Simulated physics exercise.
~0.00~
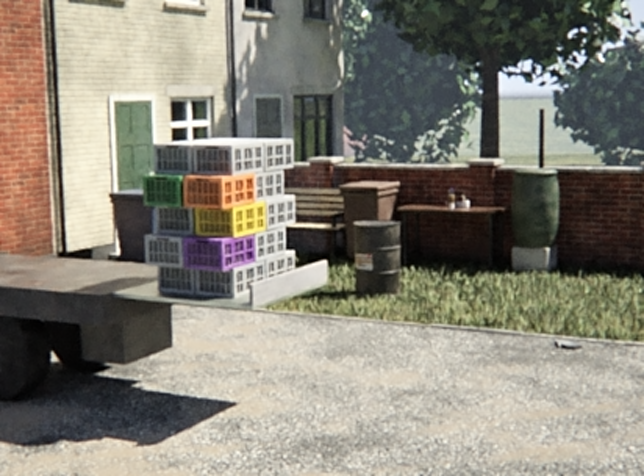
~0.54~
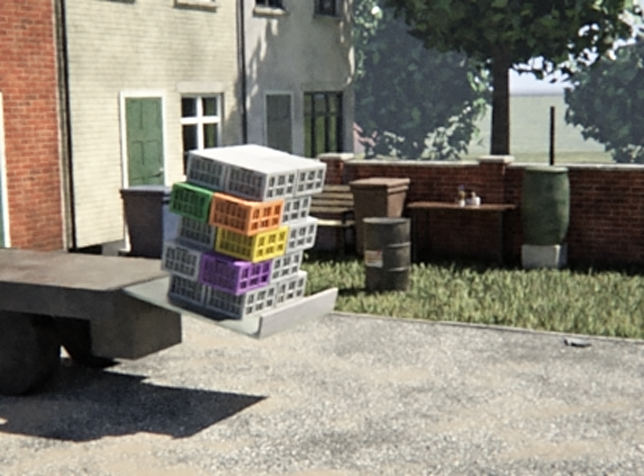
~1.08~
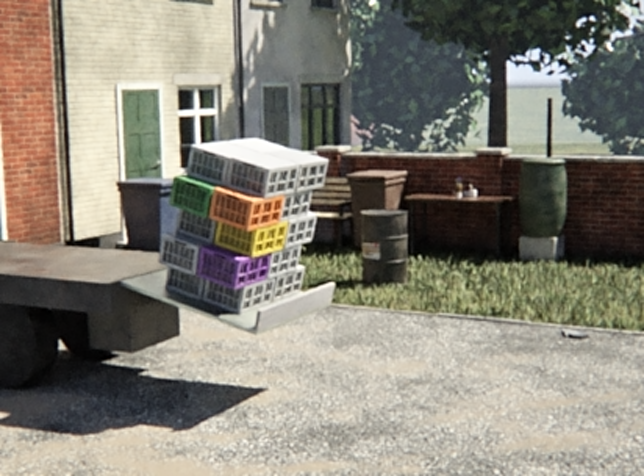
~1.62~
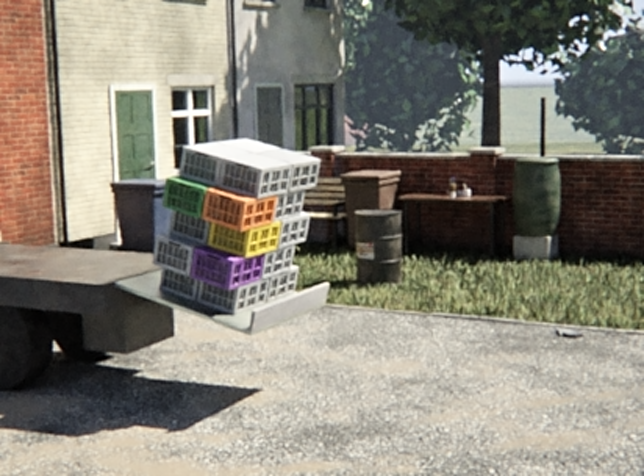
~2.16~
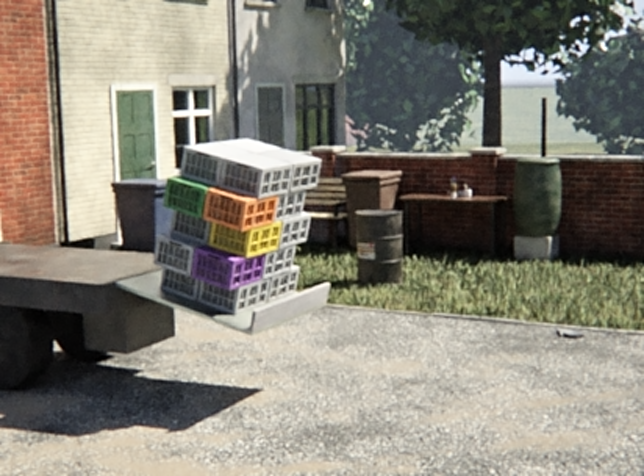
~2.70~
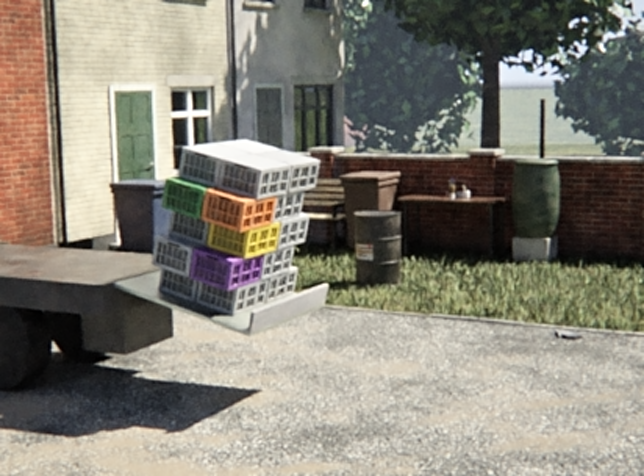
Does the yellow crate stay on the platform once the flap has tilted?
Yes, the yellow crate stays on the platform, still in its place in the leaning stack.
